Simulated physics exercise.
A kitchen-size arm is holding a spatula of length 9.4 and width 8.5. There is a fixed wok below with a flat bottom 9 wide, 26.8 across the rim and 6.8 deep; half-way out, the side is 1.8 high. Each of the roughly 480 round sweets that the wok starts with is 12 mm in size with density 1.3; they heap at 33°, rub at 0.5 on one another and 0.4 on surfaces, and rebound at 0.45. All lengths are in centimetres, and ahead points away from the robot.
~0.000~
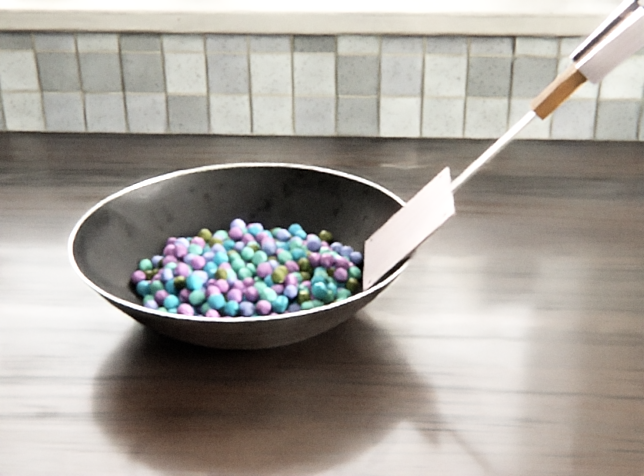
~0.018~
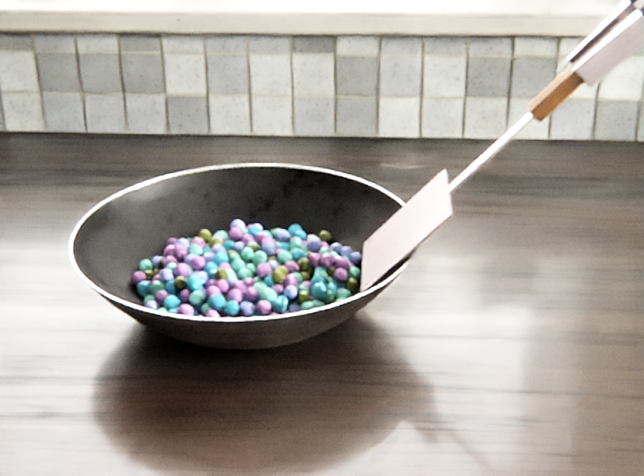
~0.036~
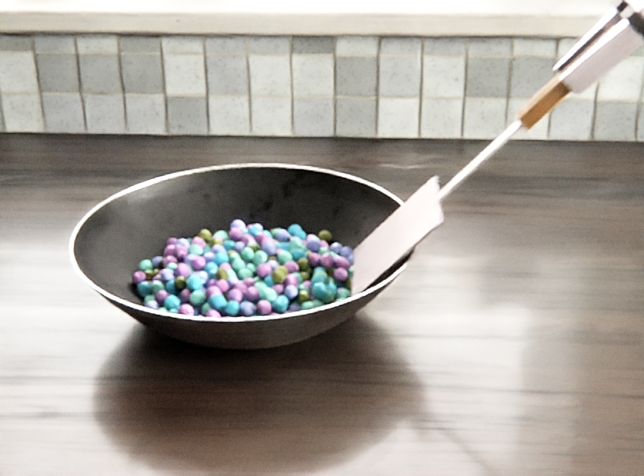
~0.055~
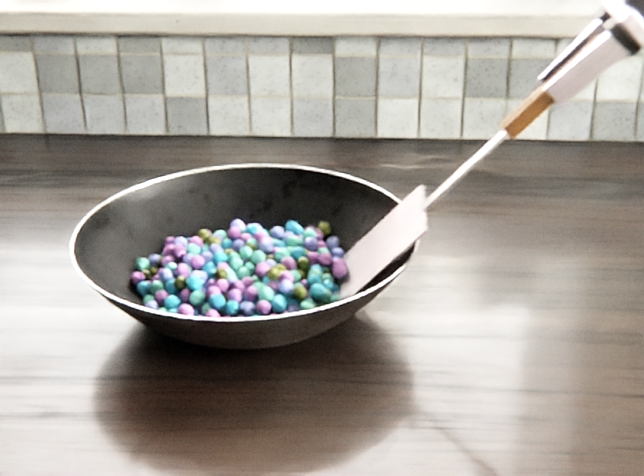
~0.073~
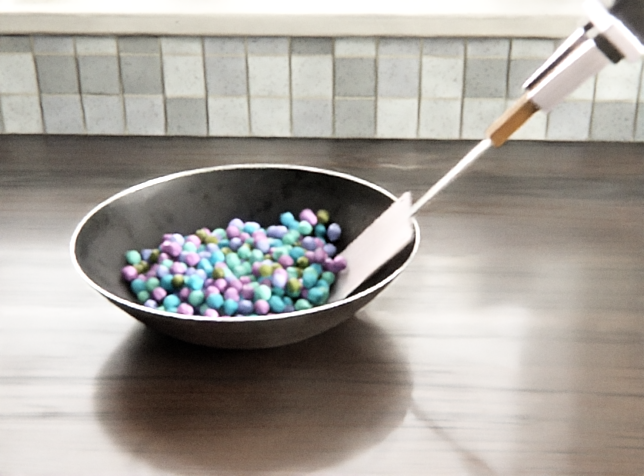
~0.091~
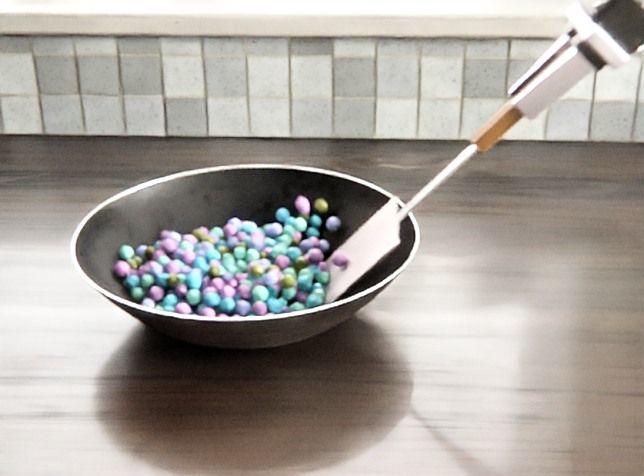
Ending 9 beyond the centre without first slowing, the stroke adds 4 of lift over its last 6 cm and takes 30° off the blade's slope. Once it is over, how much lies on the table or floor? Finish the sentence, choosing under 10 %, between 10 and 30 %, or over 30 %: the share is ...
The share is between 10 and 30 %.
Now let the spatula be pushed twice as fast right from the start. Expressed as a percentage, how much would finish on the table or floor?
In that case, close to 50 per cent.
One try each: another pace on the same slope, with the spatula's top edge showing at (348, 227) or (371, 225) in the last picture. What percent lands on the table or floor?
Try one roughly 50 per cent; try two roughly 35 per cent.
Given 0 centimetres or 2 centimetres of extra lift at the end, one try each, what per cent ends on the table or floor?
It comes to around 15 per cent on the first try and around 20 per cent on the second.
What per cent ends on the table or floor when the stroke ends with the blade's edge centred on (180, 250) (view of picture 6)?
About 0 per cent.
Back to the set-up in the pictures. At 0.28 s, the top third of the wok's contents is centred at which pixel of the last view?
Centre: Roughly (144, 236) in the last picture.
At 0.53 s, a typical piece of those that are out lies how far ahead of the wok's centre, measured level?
Roughly 16 cm.
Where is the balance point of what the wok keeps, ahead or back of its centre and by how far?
It sits some 4.0 centimetres ahead of centre.
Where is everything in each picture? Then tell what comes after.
The first picture shows spatula top edge at (451, 189), sloping 47°; upper third of the load around (249, 266), from x 140 to 355, top at y 225; 480 in the wok.
The second picture shows spatula top edge at (448, 191), sloping 47°; upper third of the load around (249, 266), from x 140 to 355, top at y 225.
The third picture shows spatula top edge at (438, 199), sloping 47°; upper third of the load around (249, 267), from x 140 to 355, top at y 225.
The fourth picture shows spatula top edge at (424, 207), sloping 47°; upper third of the load around (250, 265), from x 140 to 345, top at y 225.
The fifth picture shows spatula top edge at (410, 214), sloping 47°; upper third of the load around (248, 264), from x 130 to 340, top at y 220.
The sixth picture shows spatula top edge at (397, 219), sloping 47°; upper third of the load around (240, 263), from x 120 to 340, top at y 205; 480 in the wok.
After 0.19 s, sloping 47°, highest piece 7 above the table; 480 in the wok.
After 0.28 s, sloping 36°, highest piece 8 above the table; 478 in the wok, 2 on the blade or in flight.
After 0.53 s, sloping 17°, highest piece 8 above the table; 384 in the wok, 64 on the table or floor, 32 on the blade or in flight.
After 1.58 s, sloping 17°, highest piece 7 above the table; 384 in the wok, 96 on the table or floor.
At rest, 384 in the wok, 96 on the table or floor. That is 20 % on the table or floor.
